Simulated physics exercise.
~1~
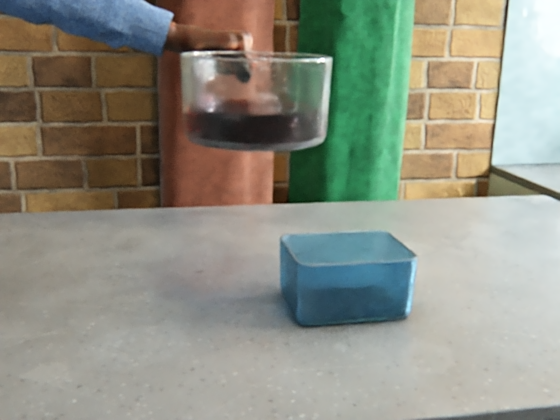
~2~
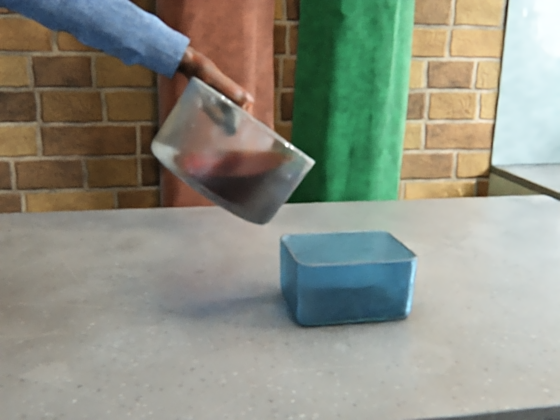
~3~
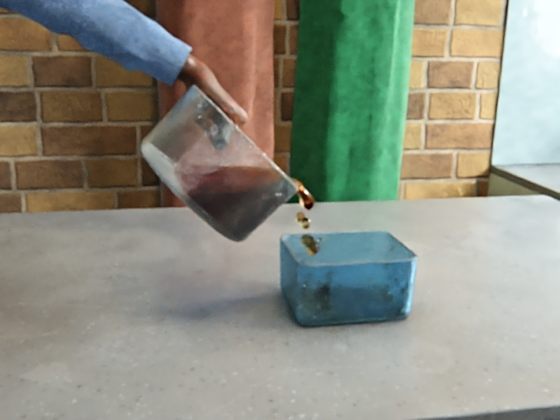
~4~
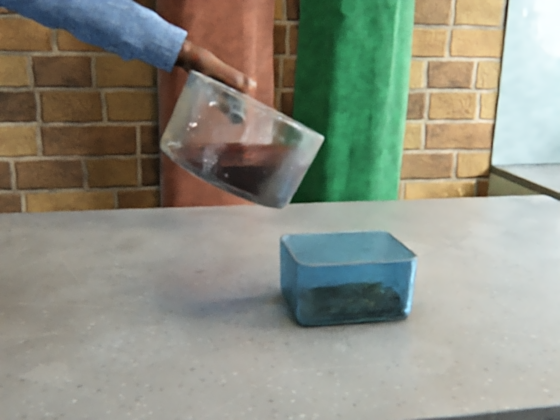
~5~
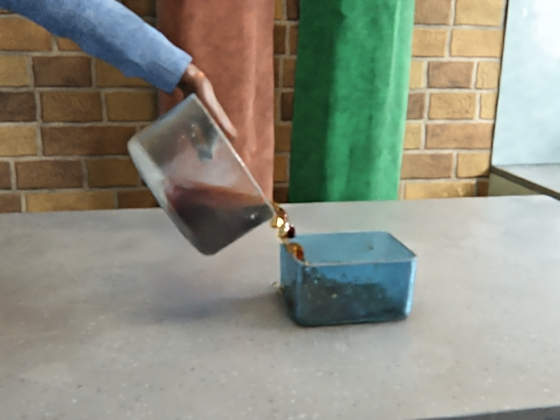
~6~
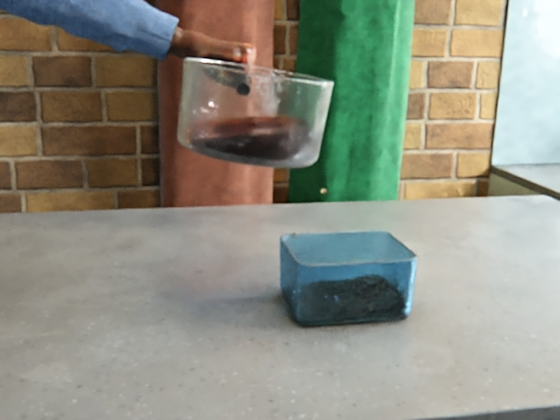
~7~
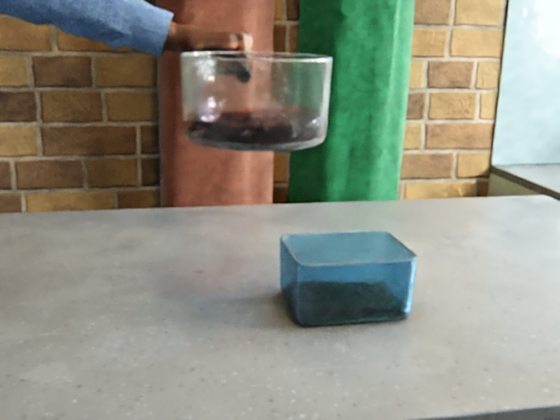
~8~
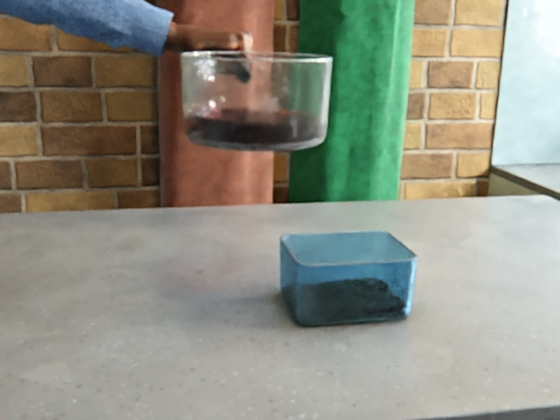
The clip opens with a hand holding a clear, round container of dark liquid above a gray work surface, up and to the left of a blue, see-through box. The hand tips the container down to the right, and brown liquid spills from its rim into the box. The container then eases partway back and the stream stops, leaving a dark layer in the box. It tilts again, more steeply, and pours a second time. Finally the hand levels it and holds it still, with dark liquid remaining in both vessels.
